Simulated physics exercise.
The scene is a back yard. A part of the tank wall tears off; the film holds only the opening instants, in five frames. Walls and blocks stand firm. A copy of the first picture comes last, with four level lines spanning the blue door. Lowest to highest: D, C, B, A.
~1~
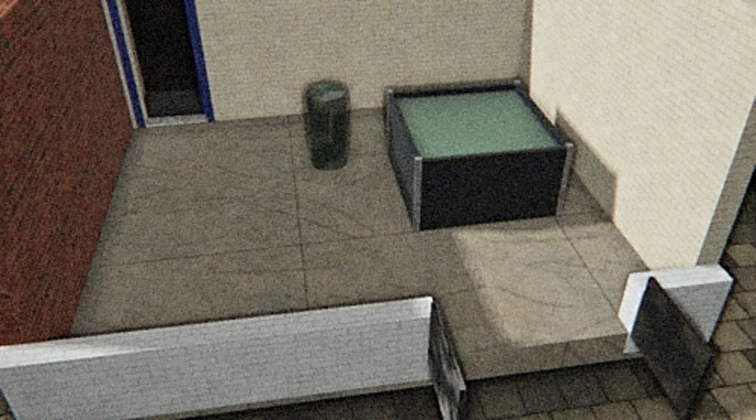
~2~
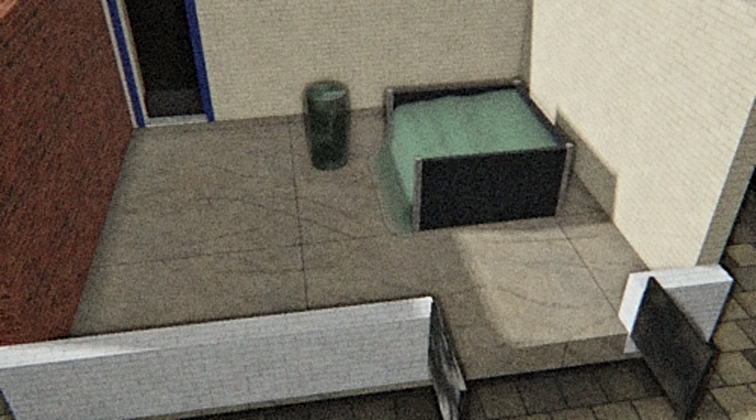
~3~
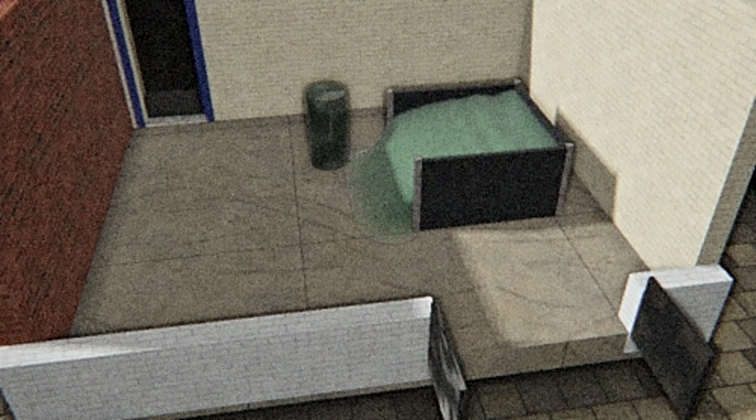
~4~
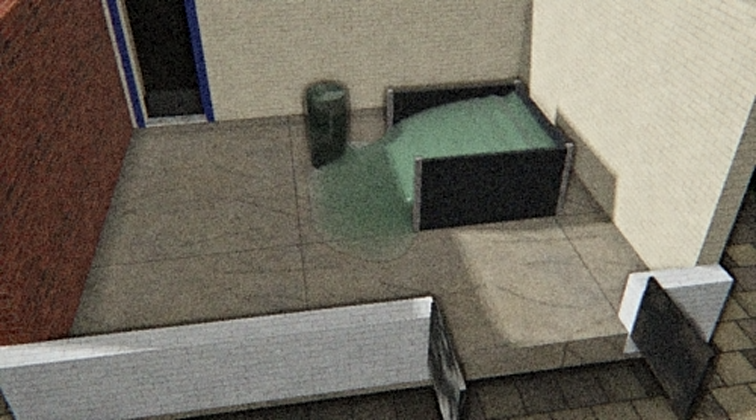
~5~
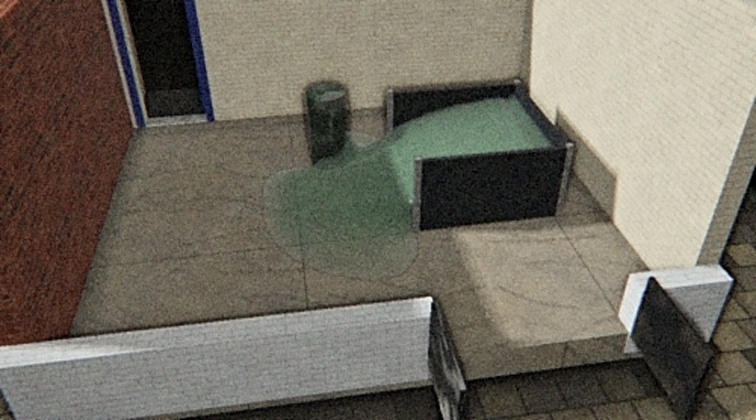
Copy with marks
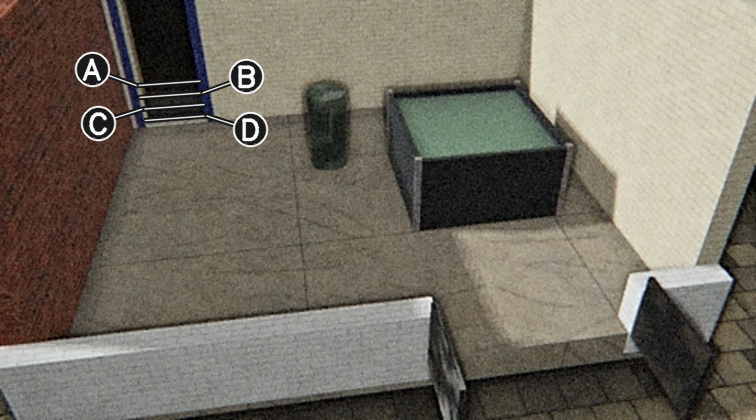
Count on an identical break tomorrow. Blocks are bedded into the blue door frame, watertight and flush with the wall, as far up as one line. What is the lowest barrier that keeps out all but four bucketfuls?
Line C just does it.
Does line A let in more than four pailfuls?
No, that is safe.
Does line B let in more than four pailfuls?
No, that is safe.
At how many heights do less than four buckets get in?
Three.
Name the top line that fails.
It is D.
On the marked copy, A at (168, 83); B at (171, 95); C at (173, 106); D at (175, 118); from the bottom up D, C, B, A.
Choosing A, nothing gets over.
Choosing B, nothing gets over.
Choosing C, a splash gets over, under a bucket.
Choosing D, about 11 bucketfuls get in.
